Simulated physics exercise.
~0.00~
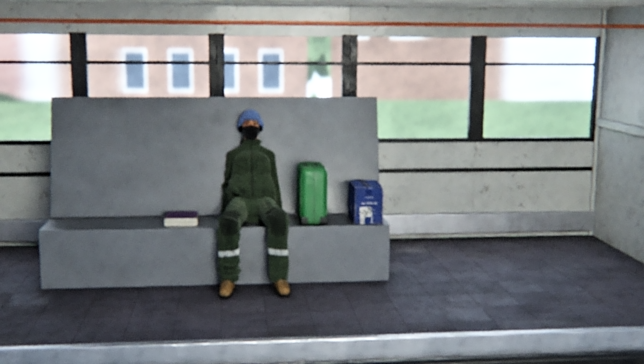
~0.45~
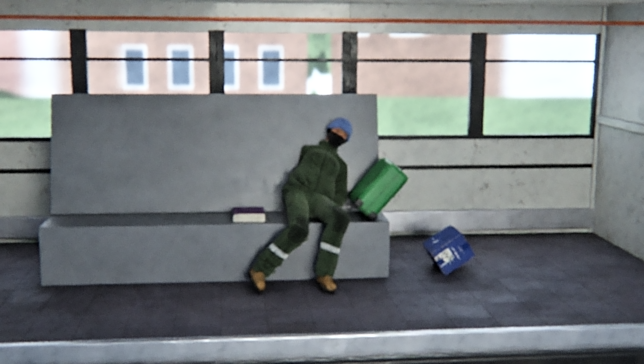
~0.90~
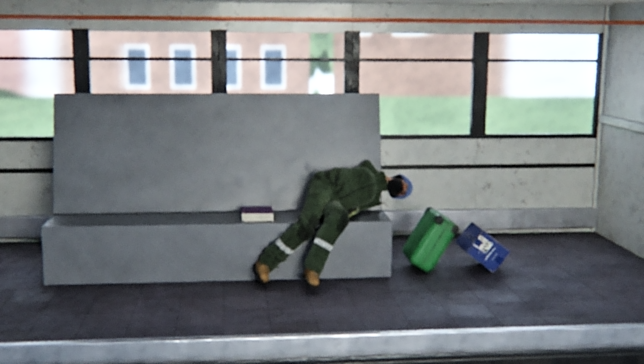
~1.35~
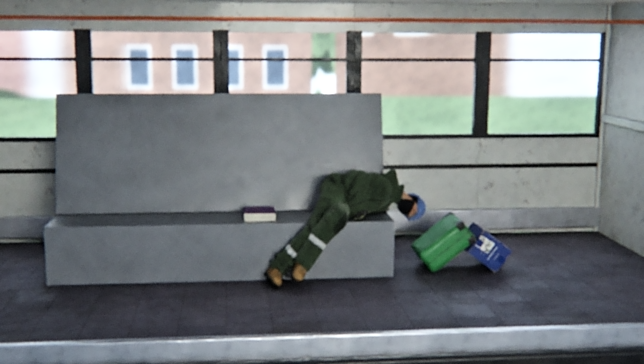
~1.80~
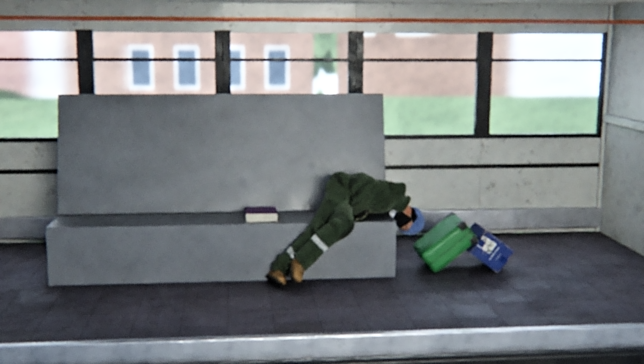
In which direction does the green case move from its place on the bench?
The green case moves to the right, tipping past the end of the bench and dropping to the floor.
The clip opens on a figure in dark green overalls and a blue cap sitting on a long grey bench by a row of windows, with a purple folder on the left and a green case and a blue holdall upright on the right. The figure slides right and leans over as the green case tips at the bench end and the blue holdall drops off. The green case then falls beside the holdall while the figure topples sideways. Finally, the figure lies slumped with hips on the seat and head hanging past the right end, the folder still on the bench.
